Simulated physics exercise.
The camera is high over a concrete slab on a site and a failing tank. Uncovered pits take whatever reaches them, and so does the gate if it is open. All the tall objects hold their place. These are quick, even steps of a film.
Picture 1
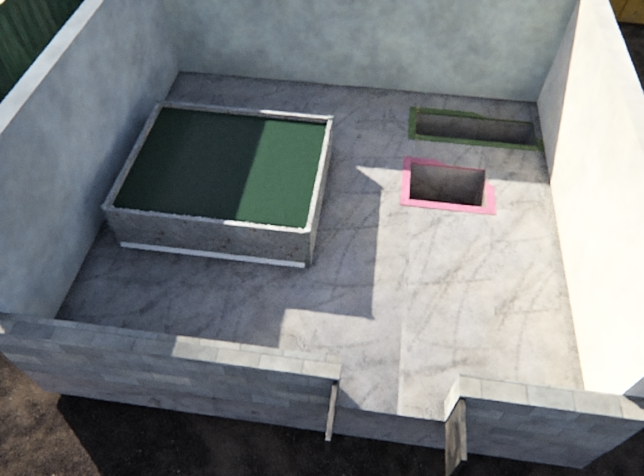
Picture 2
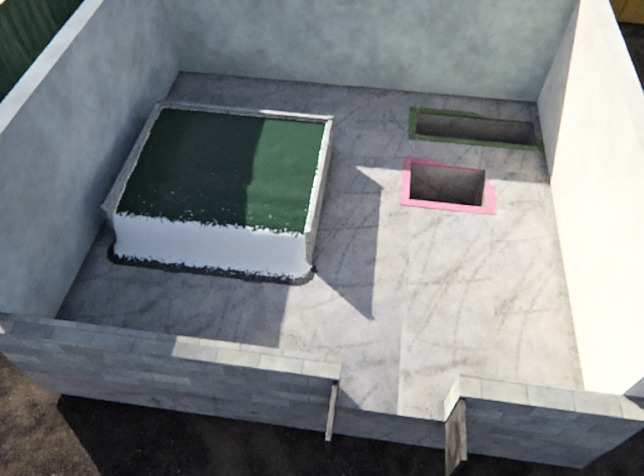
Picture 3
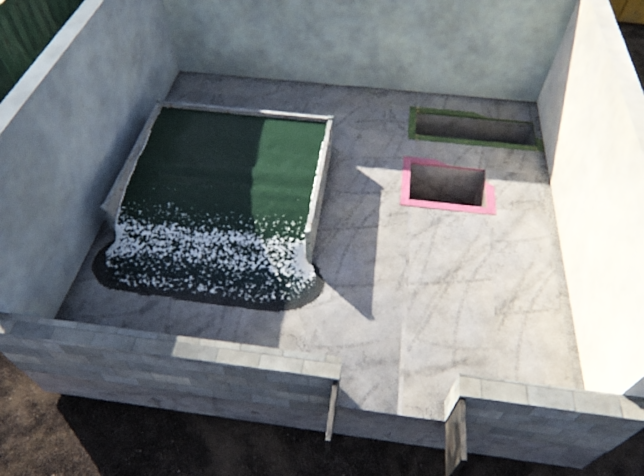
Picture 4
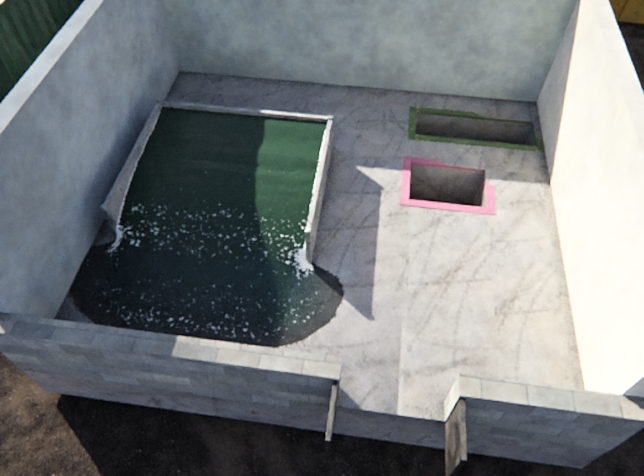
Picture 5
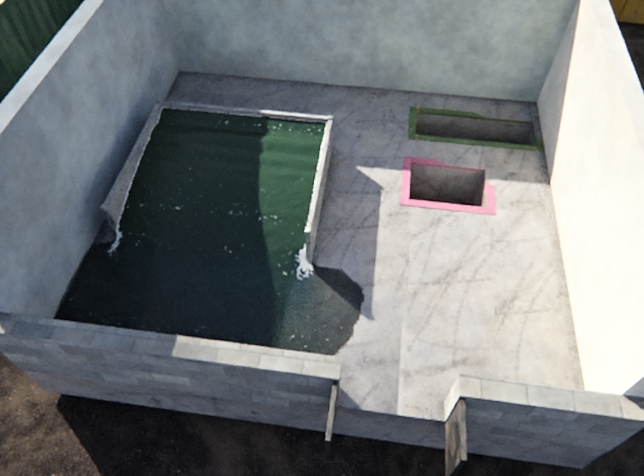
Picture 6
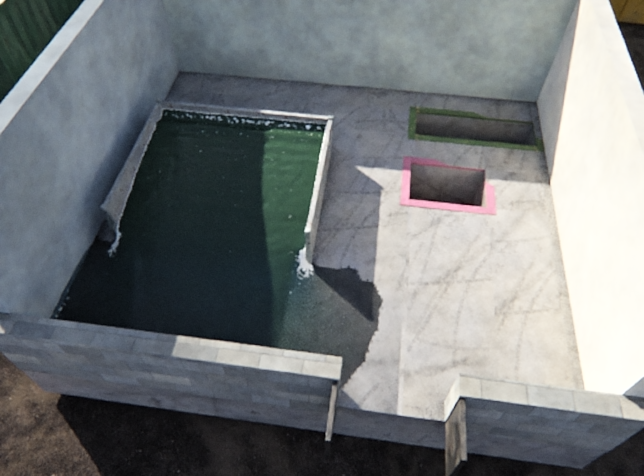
At first, dark green water sits still in a raised, open tank on a walled concrete slab. The tank's near side gives way, and water pours out in a white, foamy sheet toward the low front wall. The foam thins as the dark water spreads behind that wall and edges right.
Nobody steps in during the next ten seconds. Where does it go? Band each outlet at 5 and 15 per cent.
In the end: The gate takes between 5 and 15 %; the pink pit takes between 5 and 15 %; the green pit takes between 5 and 15 %.
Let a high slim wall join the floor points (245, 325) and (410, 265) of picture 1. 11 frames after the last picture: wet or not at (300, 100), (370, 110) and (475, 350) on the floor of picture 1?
In that order: Dry, clear, covered.
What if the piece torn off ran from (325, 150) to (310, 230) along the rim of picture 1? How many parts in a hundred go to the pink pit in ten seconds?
In per cent: Pink 25.
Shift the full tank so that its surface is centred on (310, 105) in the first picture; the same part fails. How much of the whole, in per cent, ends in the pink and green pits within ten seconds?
Per cent: Pink 6, green 8.
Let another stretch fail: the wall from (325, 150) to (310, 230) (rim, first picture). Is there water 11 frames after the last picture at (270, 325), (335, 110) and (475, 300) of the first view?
One after the other: Free of water, not flooded, wet.
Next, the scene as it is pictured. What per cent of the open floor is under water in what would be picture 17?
About 35 per cent.
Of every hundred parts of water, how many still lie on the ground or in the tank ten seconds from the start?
Roughly 64 per cent.
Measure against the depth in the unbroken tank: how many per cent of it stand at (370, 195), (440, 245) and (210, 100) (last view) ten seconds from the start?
Roughly 4, 8 and 6 per cent, in turn.
A moment on, water covers 25 % of the floor; the gate 0 %, the pink pit 0 %, the green pit 0 %.
Next, water covers 35 % of the floor; the gate 2 %, the pink pit 0 %, the green pit 0 %.
Then, water covers 60 % of the floor; the gate 4 %, the pink pit 0 %, the green pit 0 %.
Later, water covers 85 % of the floor; the gate 7 %, the pink pit 3 %, the green pit 5 %.
In the end, water covers 95 % of the floor; the gate 12 %, the pink pit 12 %, the green pit 13 %.
